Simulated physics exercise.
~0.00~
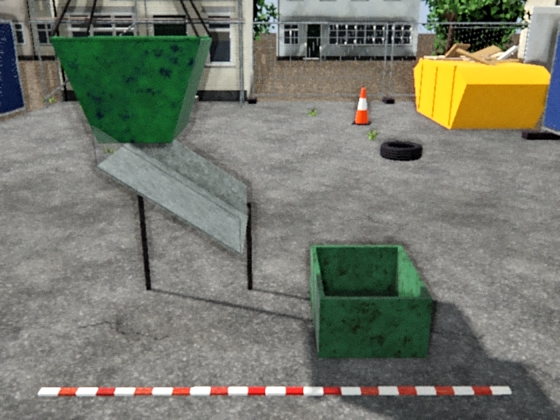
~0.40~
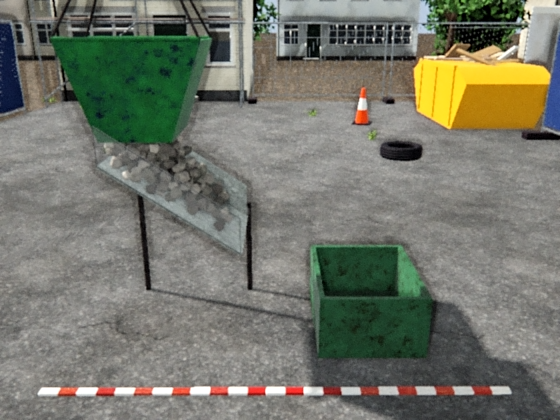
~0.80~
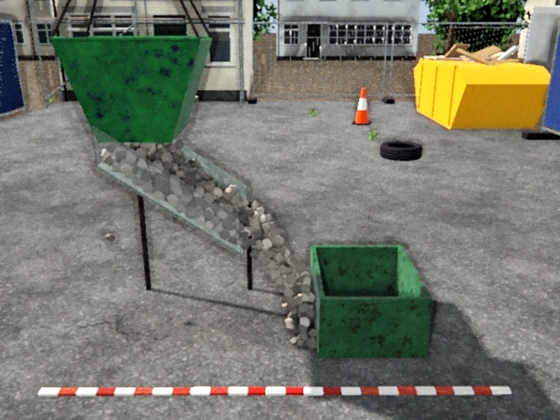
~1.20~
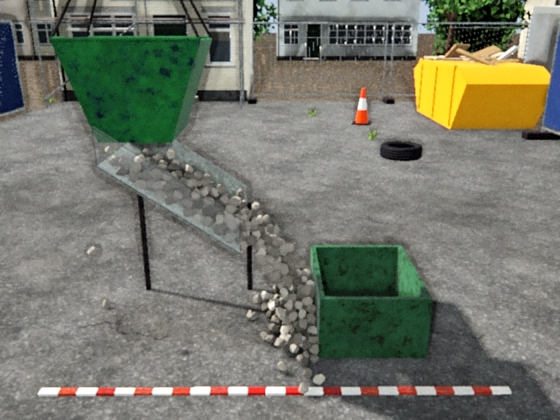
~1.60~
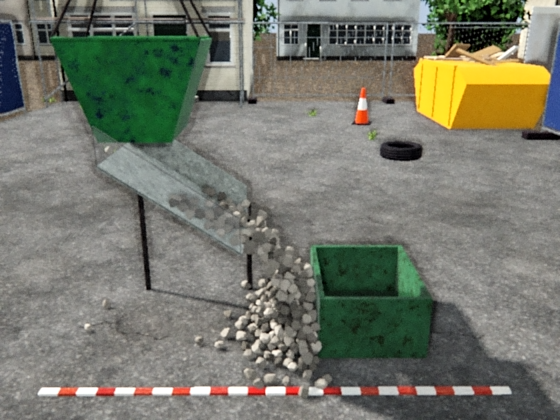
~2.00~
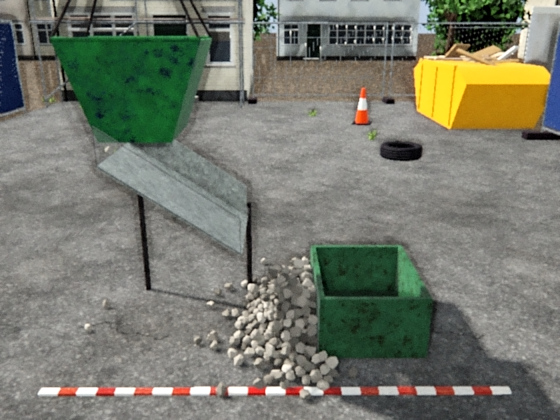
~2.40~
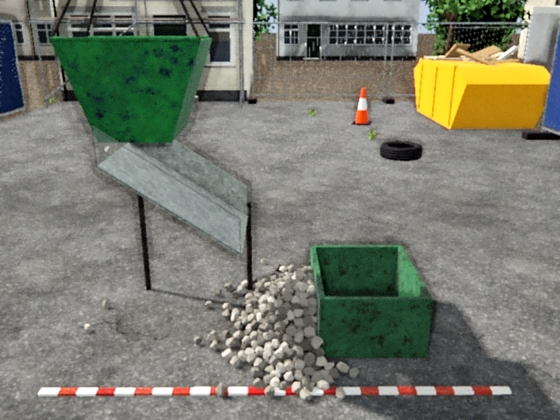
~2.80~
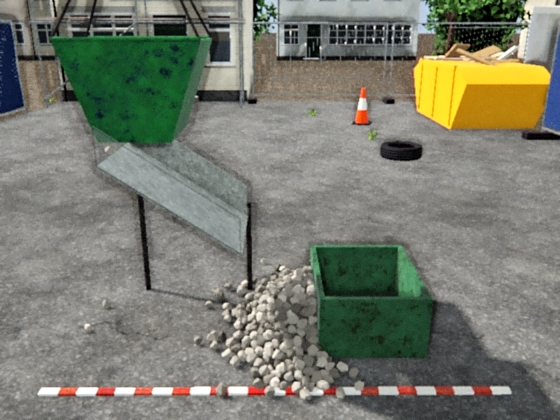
A green hopper drops stones down a sloping chute, and they pile beside the bin.
